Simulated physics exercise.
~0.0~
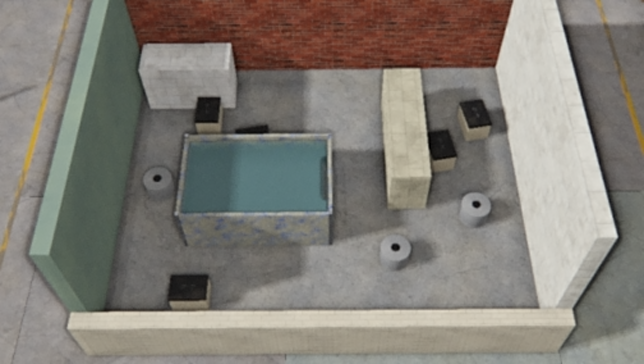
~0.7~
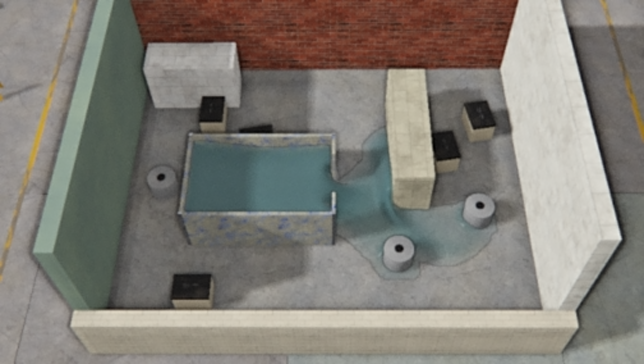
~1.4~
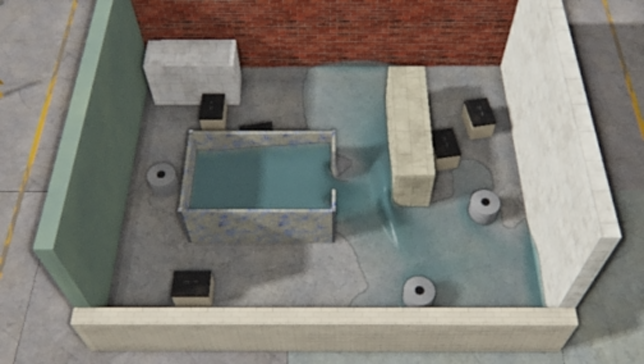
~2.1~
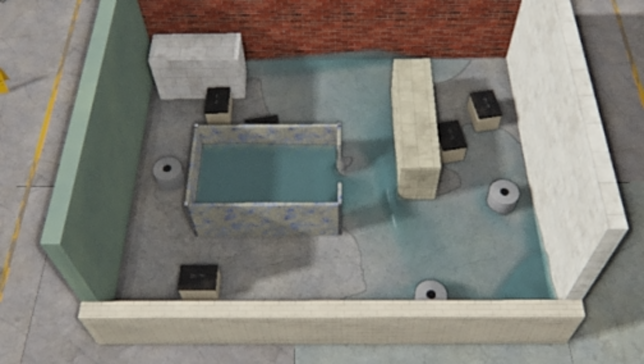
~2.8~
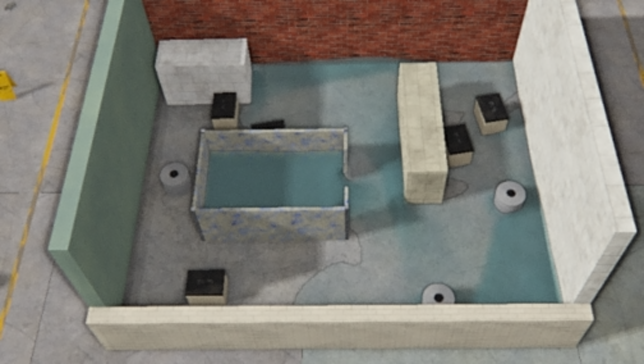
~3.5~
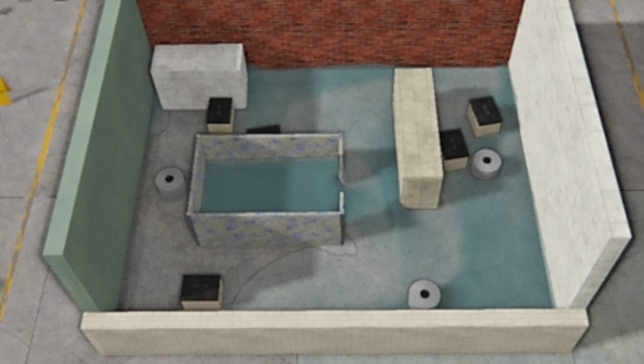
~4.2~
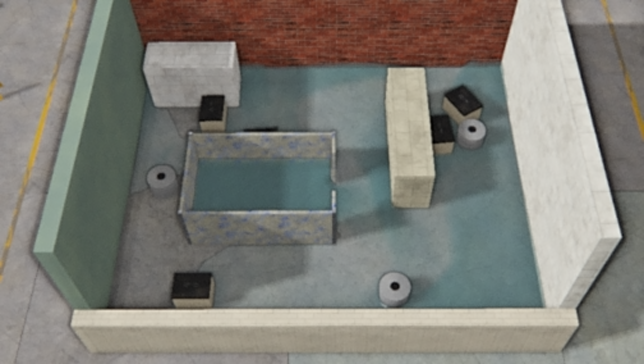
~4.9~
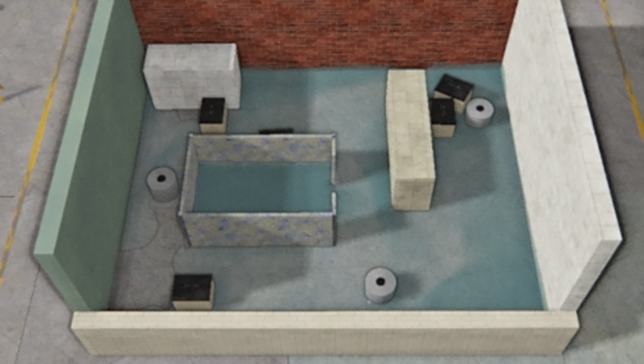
Loading hall with an open tank spilling water rightward across the floor, shifting grey tubs and dark-topped chests beside a pale block.
